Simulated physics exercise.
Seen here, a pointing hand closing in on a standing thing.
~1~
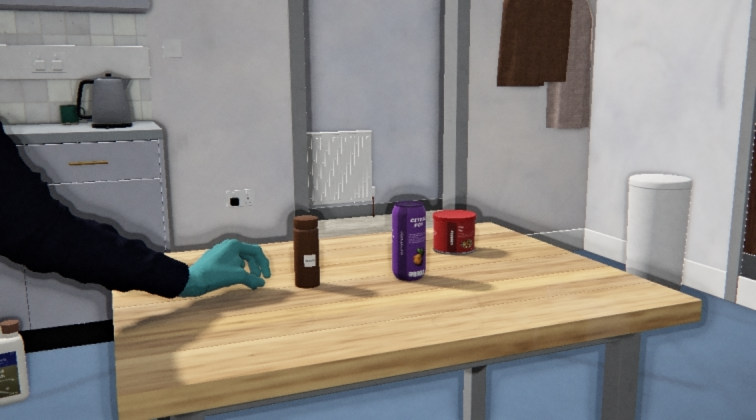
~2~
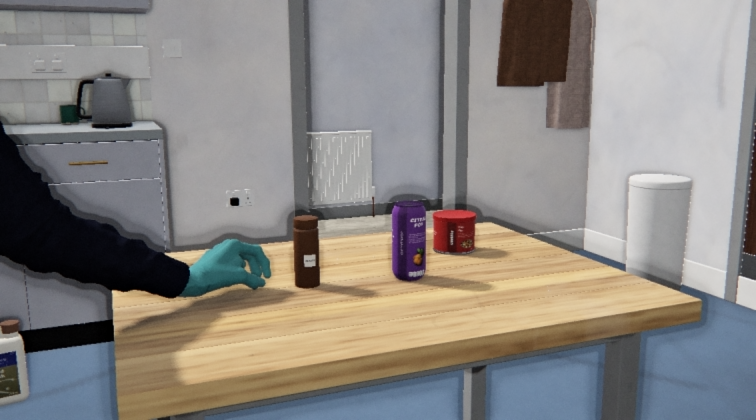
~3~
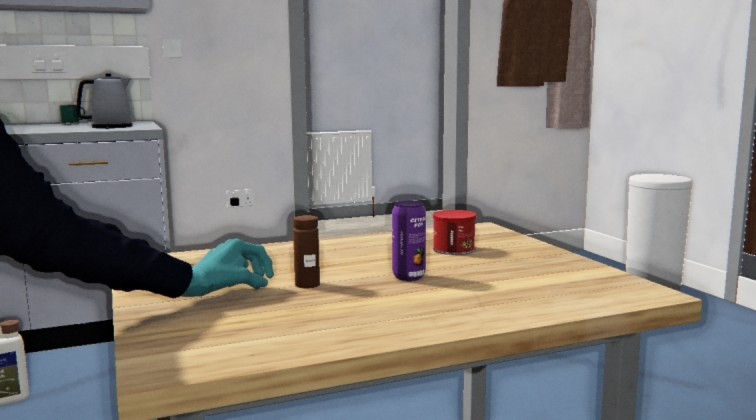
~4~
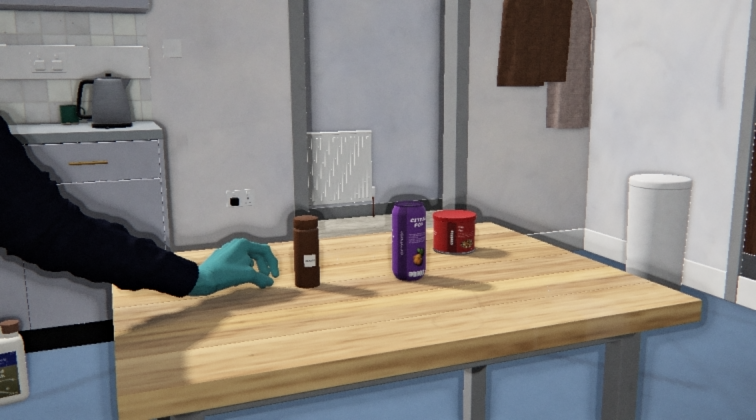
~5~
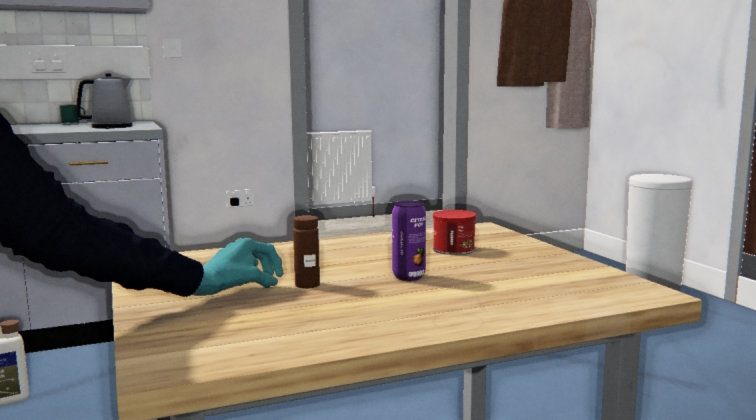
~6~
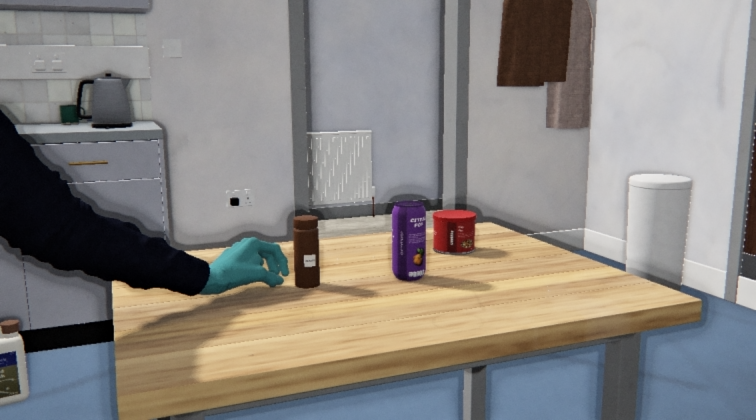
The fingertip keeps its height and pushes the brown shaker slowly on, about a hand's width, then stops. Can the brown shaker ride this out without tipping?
The brown shaker keeps standing.
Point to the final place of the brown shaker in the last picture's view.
At about (372, 245).
Then, 0.40 s later than the last frame, brown shaker moved about its own width near (325, 249).
Then, 0.70 s later than the last frame, brown shaker moved well along near (345, 248).
Then, 1.10 s later than the last frame, brown shaker moved well along near (371, 245).
When it is over, moved from the start, brown shaker. End places, in pixels of the last picture, brown shaker near (372, 245).
